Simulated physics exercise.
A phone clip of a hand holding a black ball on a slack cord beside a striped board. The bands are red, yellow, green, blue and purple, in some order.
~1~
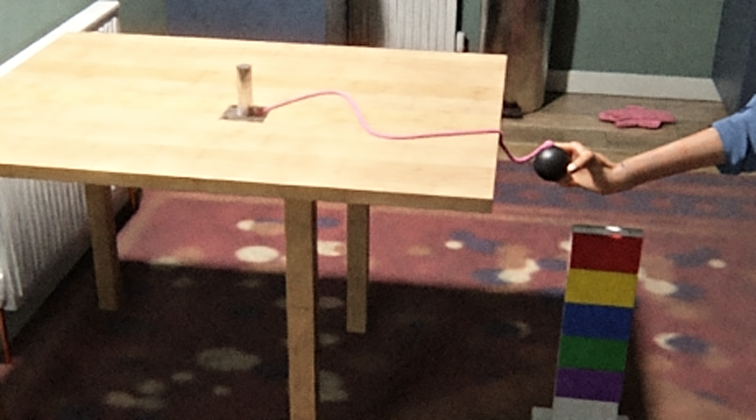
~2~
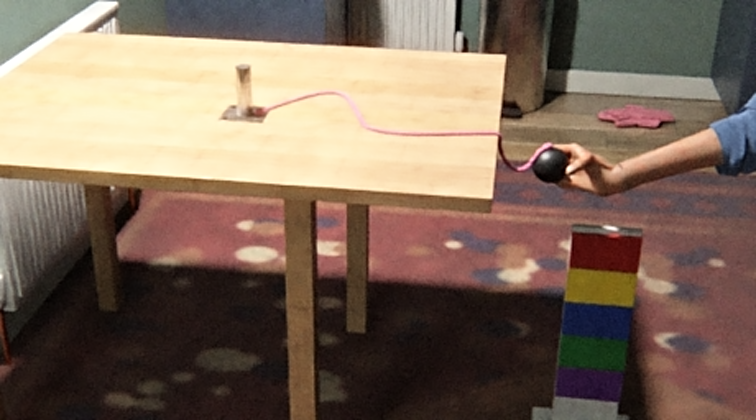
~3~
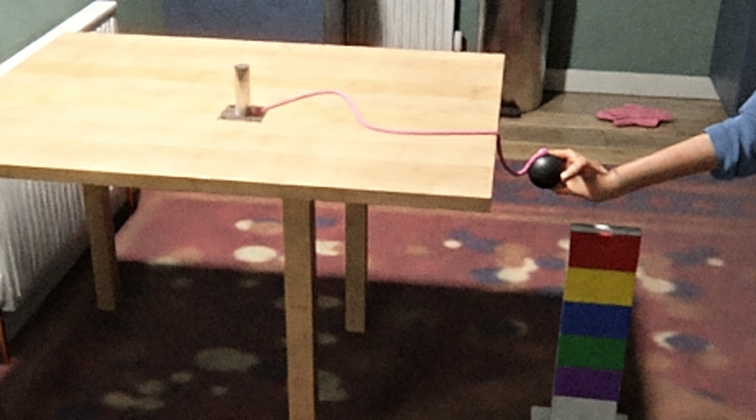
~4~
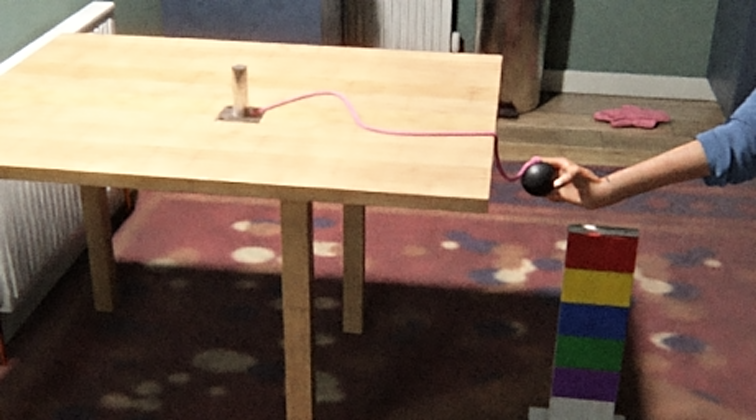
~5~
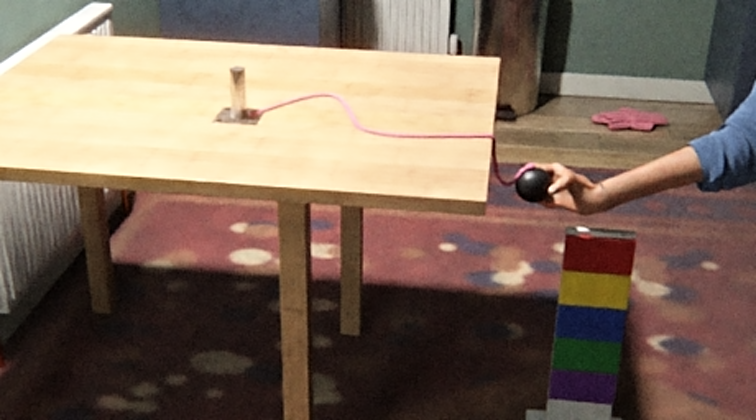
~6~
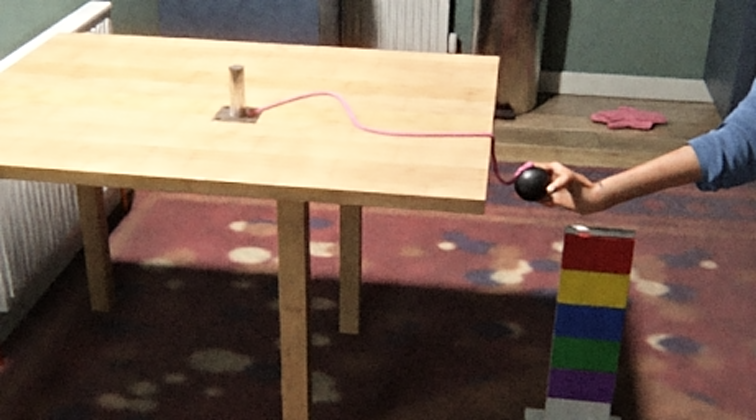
The video shows a hand holding a black ball on a slack pink cord running across a wooden table, above a striped board; the hand moves the ball slightly down and to the left, then keeps it nearly still.
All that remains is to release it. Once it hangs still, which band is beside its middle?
The blue one.
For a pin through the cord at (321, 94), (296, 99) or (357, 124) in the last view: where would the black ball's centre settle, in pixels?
Try by try, around (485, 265), (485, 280) and (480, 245).
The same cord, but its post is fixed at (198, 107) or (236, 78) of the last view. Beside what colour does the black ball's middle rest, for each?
In that order: Yellow; yellow.
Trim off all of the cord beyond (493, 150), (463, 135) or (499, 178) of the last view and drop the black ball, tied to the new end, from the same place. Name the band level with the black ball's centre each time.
In that order: Red; higher than all five; yellow.
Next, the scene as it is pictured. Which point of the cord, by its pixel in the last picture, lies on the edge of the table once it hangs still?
That spot is around (397, 135).
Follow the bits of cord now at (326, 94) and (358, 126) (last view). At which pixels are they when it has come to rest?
About (349, 118), and the other about (451, 121).
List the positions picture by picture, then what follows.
In the first picture, black ball (552, 164); red (606, 254); yellow (601, 289); blue (597, 322); green (593, 355); purple (589, 386).
In the second picture, black ball (551, 165); cord through (283, 104) (343, 95) (363, 123) (427, 134) (499, 144).
In the third picture, black ball (546, 171).
In the fourth picture, black ball (539, 179); cord through (279, 105) (339, 95) (359, 123) (426, 135) (496, 147).
In the fifth picture, black ball (533, 185).
In the sixth picture, black ball (532, 184); cord through (276, 105) (336, 96) (356, 124) (423, 135) (492, 147).
Soon after, ball near (457, 294); level with blue.
After that, ball near (494, 304); level with blue.
In the end, ball near (483, 302); level with blue. The cord holds its middle at blue.
